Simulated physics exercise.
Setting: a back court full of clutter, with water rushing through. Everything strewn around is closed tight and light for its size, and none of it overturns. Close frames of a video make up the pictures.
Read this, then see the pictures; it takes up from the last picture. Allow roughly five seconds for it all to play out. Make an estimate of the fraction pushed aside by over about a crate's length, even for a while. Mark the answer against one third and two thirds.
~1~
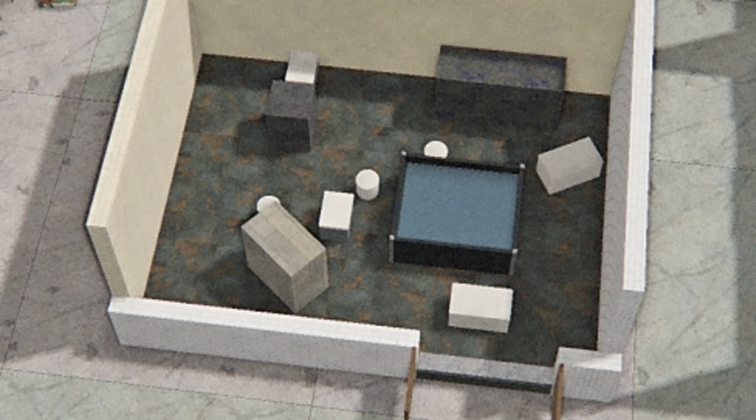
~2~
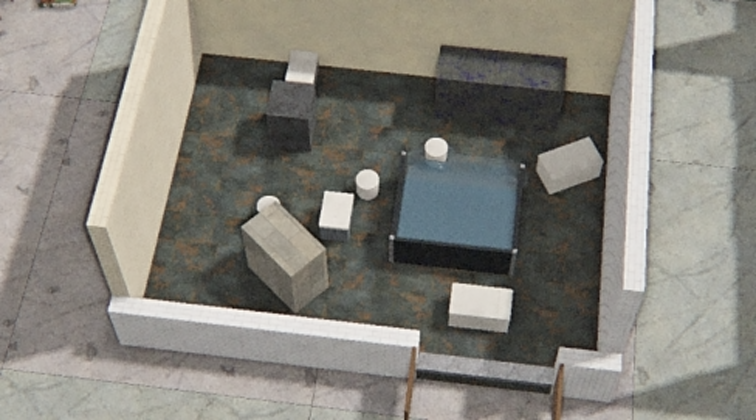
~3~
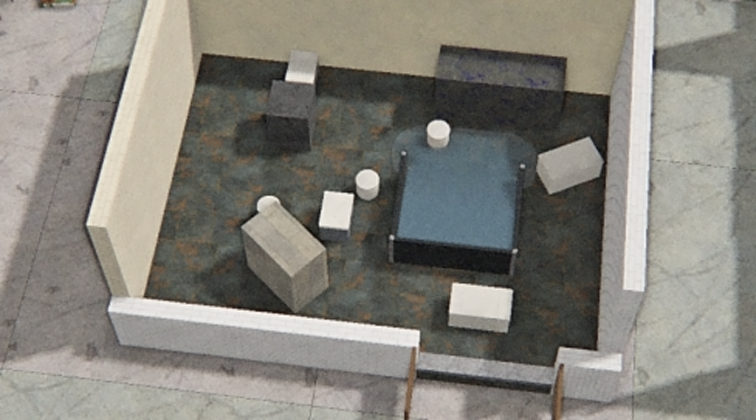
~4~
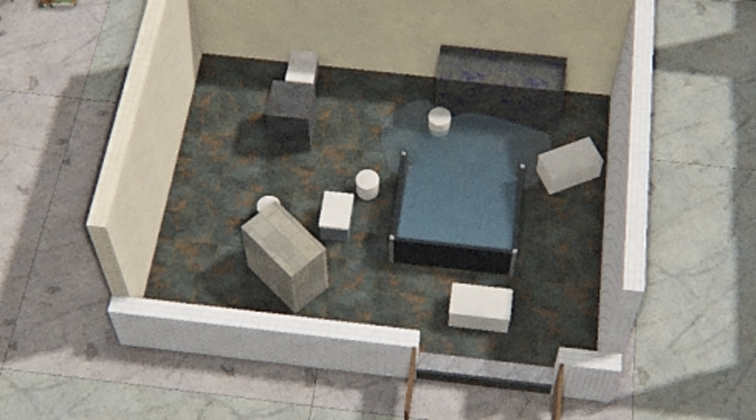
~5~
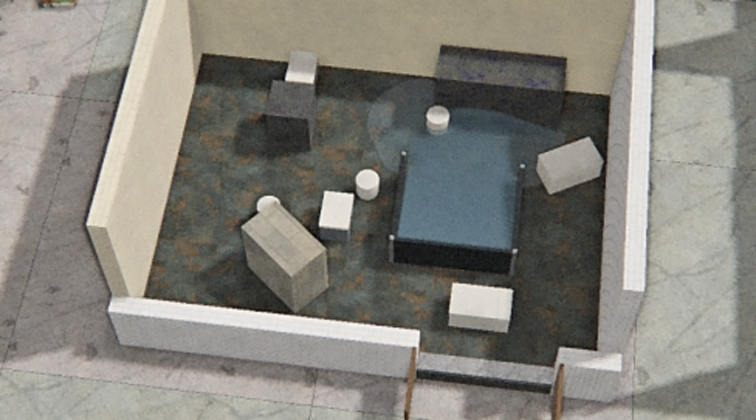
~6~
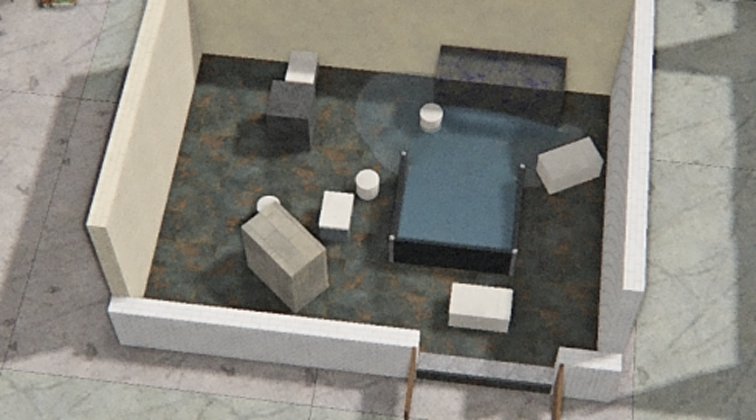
One to two thirds of them.
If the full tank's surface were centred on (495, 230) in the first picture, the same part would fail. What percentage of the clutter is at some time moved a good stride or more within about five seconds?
Roughly 40 %.
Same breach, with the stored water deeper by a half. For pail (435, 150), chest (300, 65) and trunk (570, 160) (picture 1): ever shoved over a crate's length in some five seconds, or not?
Taking each in turn, the answer is did it, did it, did it.
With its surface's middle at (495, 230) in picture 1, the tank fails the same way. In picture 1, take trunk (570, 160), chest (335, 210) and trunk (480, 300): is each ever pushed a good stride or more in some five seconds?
Well, the first one got driven a long way, the second didn't get far, and the third didn't get far.
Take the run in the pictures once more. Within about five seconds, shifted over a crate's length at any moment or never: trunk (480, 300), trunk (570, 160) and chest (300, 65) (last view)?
Tally in given order: Less than that / the full distance / the full distance.
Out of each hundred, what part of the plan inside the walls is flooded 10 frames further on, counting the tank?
45 %.
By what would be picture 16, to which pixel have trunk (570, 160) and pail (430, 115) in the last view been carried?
The first top is near (555, 215) and the second near (250, 54).
A moment on, 1 of 7 are well off their spots; 1 afloat.
Next, 3 of 7 are well off their spots; 1 afloat.
Later, 3 of 7 are well off their spots; 2 afloat.
In the end, 3 of 7 are well off their spots, and 3 have been at some point; 2 afloat.
